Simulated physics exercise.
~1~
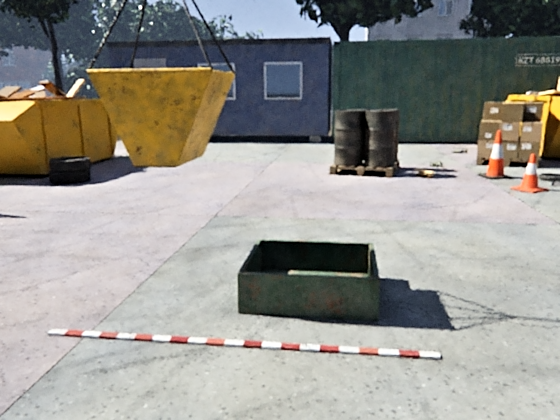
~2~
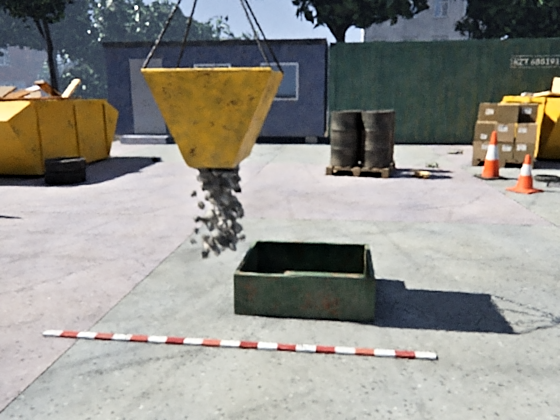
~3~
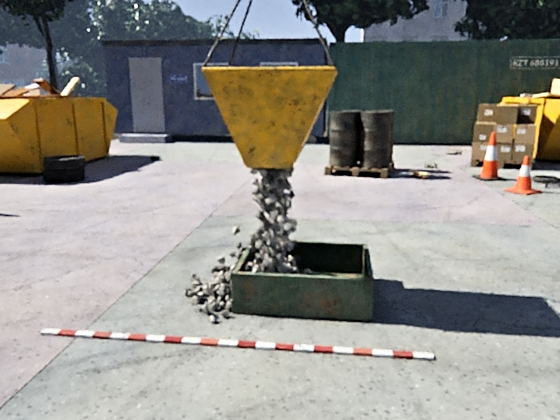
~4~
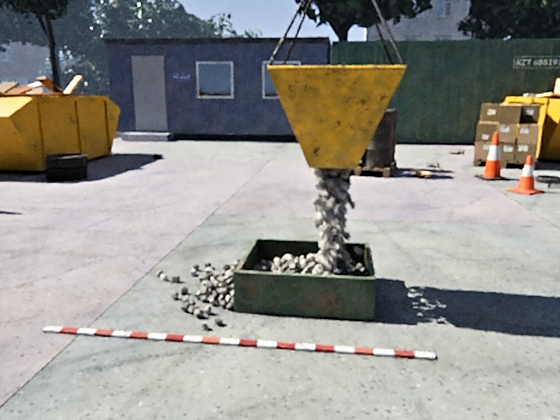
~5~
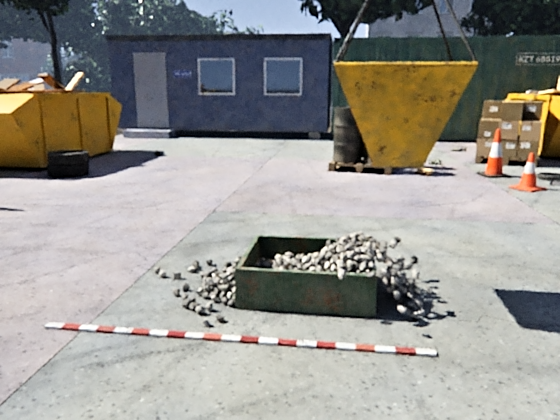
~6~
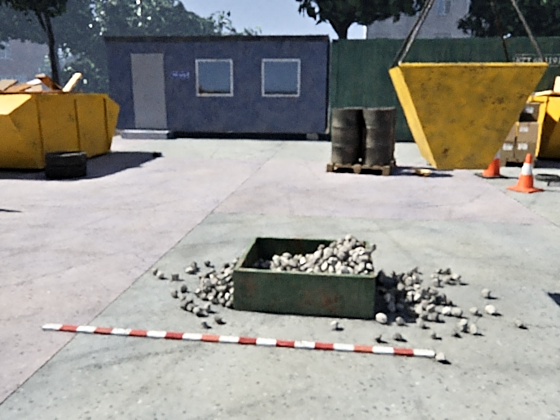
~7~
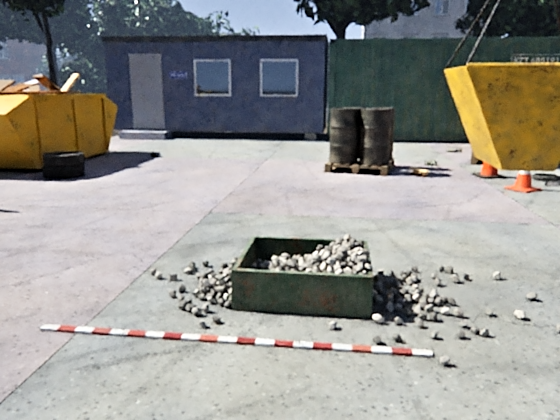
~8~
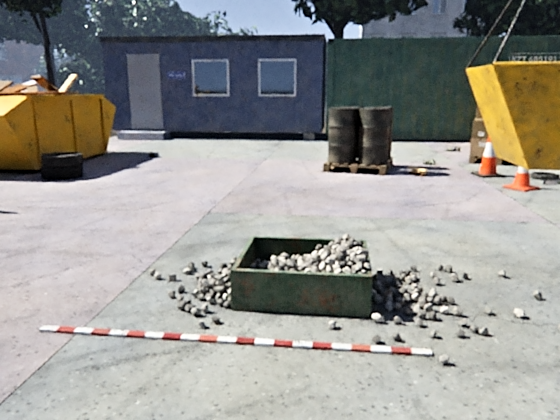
In a sunlit paved yard with a blue cabin, a green fence and yellow skips, a yellow skip hangs on cables to the left of an open green bin, behind a red and white striped staff. As it travels right, grey stones pour from its underside, the first landing on the ground left of the bin. The stream then passes over the bin and heaps stones inside it. The last stones spill over the right side and scatter across the paving. The emptied skip moves on to the right edge, leaving most stones piled in the bin and smaller spreads on either side.
